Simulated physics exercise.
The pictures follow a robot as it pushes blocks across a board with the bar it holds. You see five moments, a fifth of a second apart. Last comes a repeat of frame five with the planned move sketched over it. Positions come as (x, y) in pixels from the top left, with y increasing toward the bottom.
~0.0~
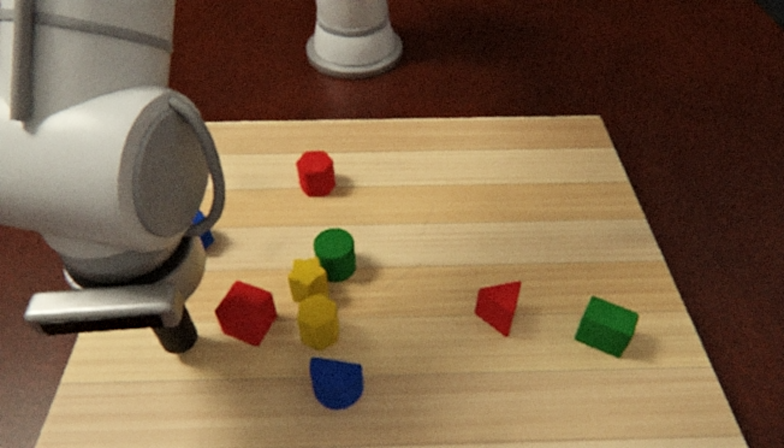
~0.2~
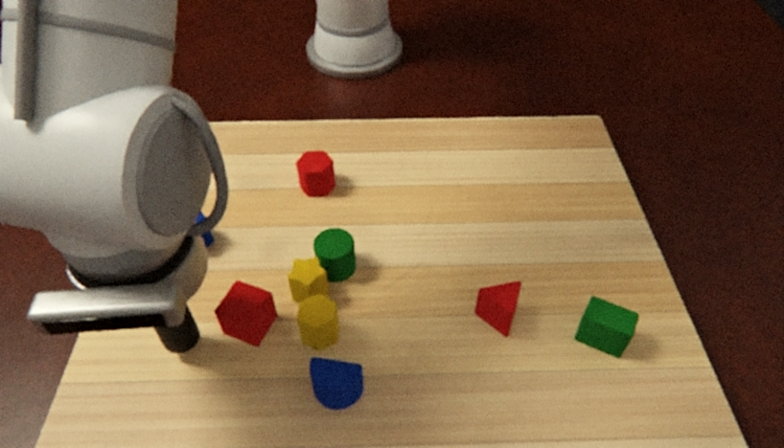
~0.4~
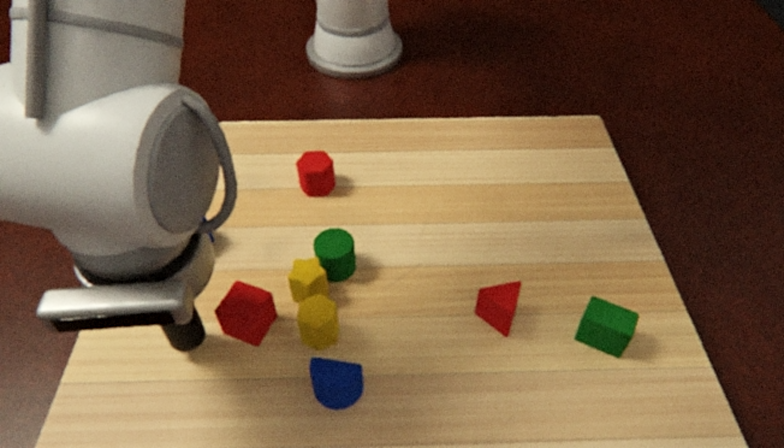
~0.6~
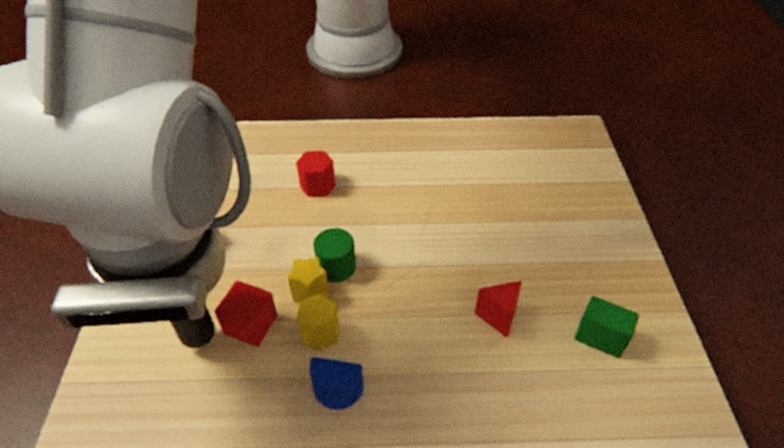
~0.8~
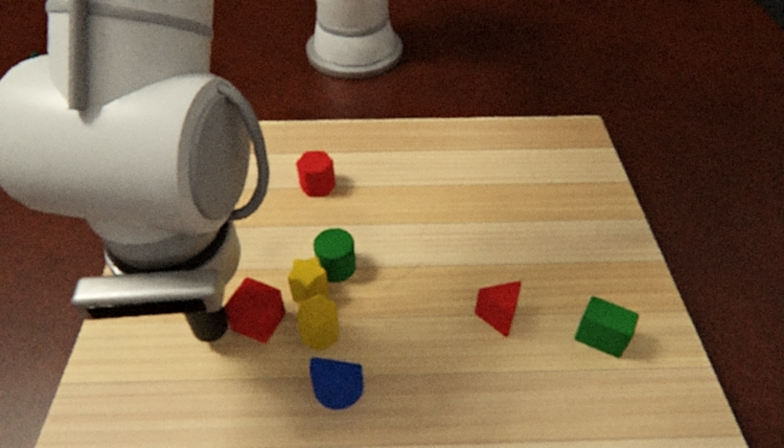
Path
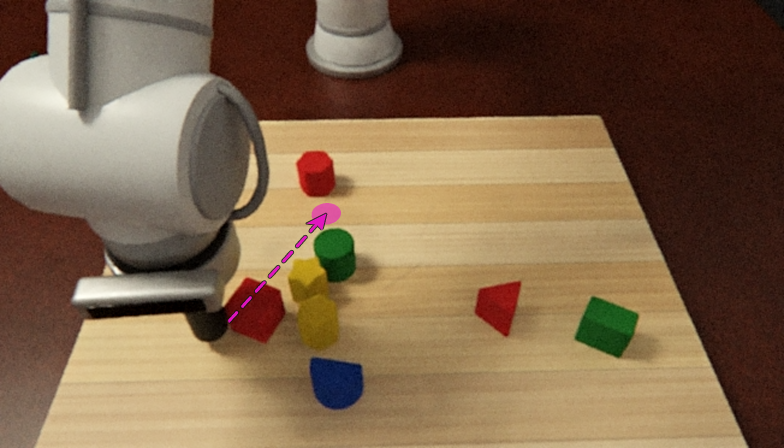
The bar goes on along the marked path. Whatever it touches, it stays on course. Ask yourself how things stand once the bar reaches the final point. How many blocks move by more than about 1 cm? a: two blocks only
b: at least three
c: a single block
It's a.
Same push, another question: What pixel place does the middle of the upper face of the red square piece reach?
Final place: (280, 282).
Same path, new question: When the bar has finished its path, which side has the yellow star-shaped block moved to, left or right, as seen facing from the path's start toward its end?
Facing from start to end, it shifts right.
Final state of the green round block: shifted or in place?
From what I can tell, it will keep its place.
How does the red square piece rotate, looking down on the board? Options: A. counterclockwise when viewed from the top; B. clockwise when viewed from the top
The correct letter is B.
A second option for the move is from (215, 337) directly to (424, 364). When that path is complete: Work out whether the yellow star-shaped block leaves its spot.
By the end it has moved.
The line goes straight from (215, 337) to (326, 214).
On the path given first. One third of the way, bar at (254, 281); red square piece at (280, 282), turned 90° clockwise; yellow star-shaped block at (322, 271), turned 30° anticlockwise.
Two thirds of the way, bar at (292, 240); red square piece at (280, 282), turned 95° clockwise; yellow star-shaped block at (322, 271), turned 35° anticlockwise.
At the end, bar at (325, 204); red square piece at (280, 282), turned 95° clockwise; yellow star-shaped block at (322, 271), turned 35° anticlockwise; red hexagon unmoved; green round block unmoved.
